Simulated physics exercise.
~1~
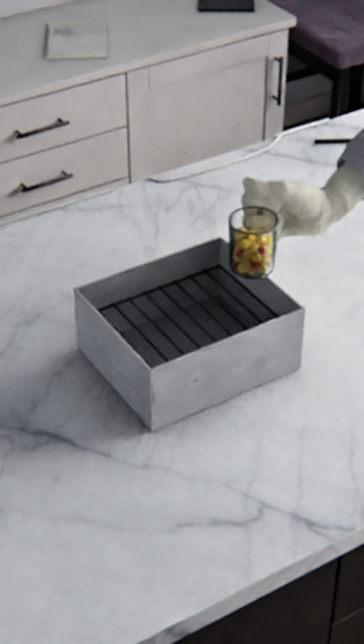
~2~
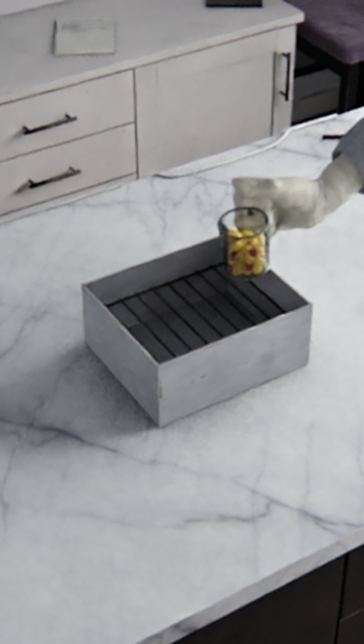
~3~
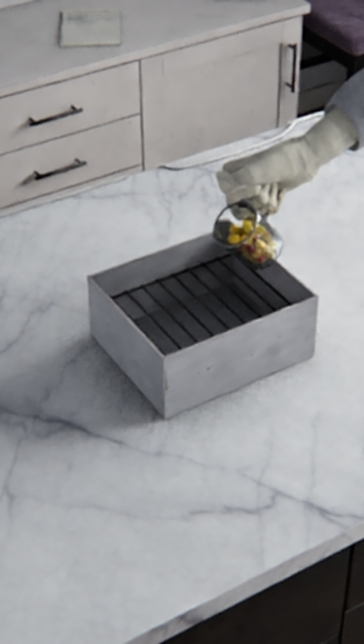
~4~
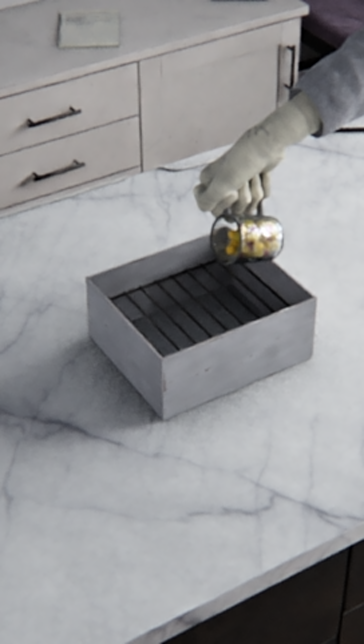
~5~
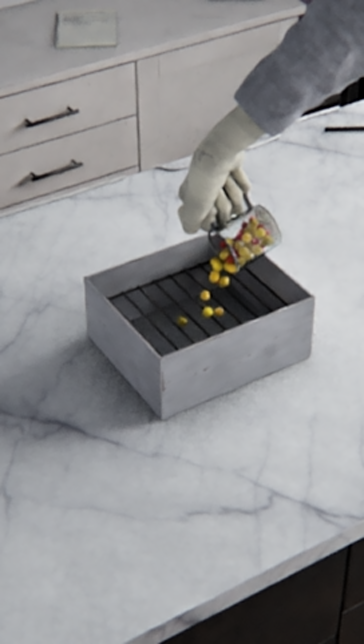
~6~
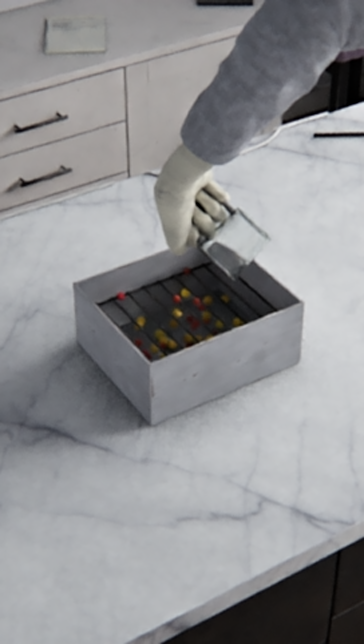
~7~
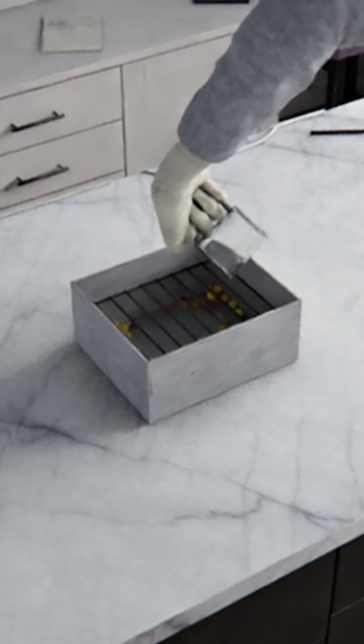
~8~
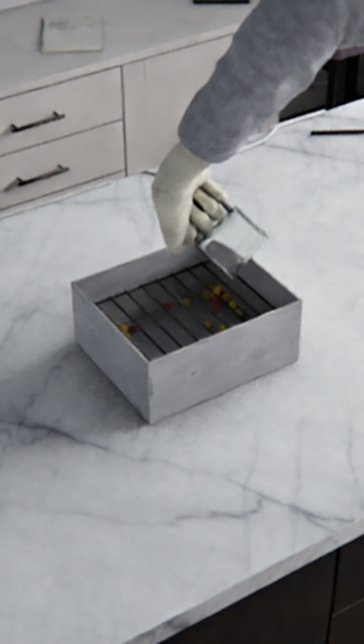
A gloved hand held a clear cup of small yellow and red pieces over a wire rack in a grey open box, then tipped it until it emptied, and both colours dropped through the wires and ended up beneath the rack.
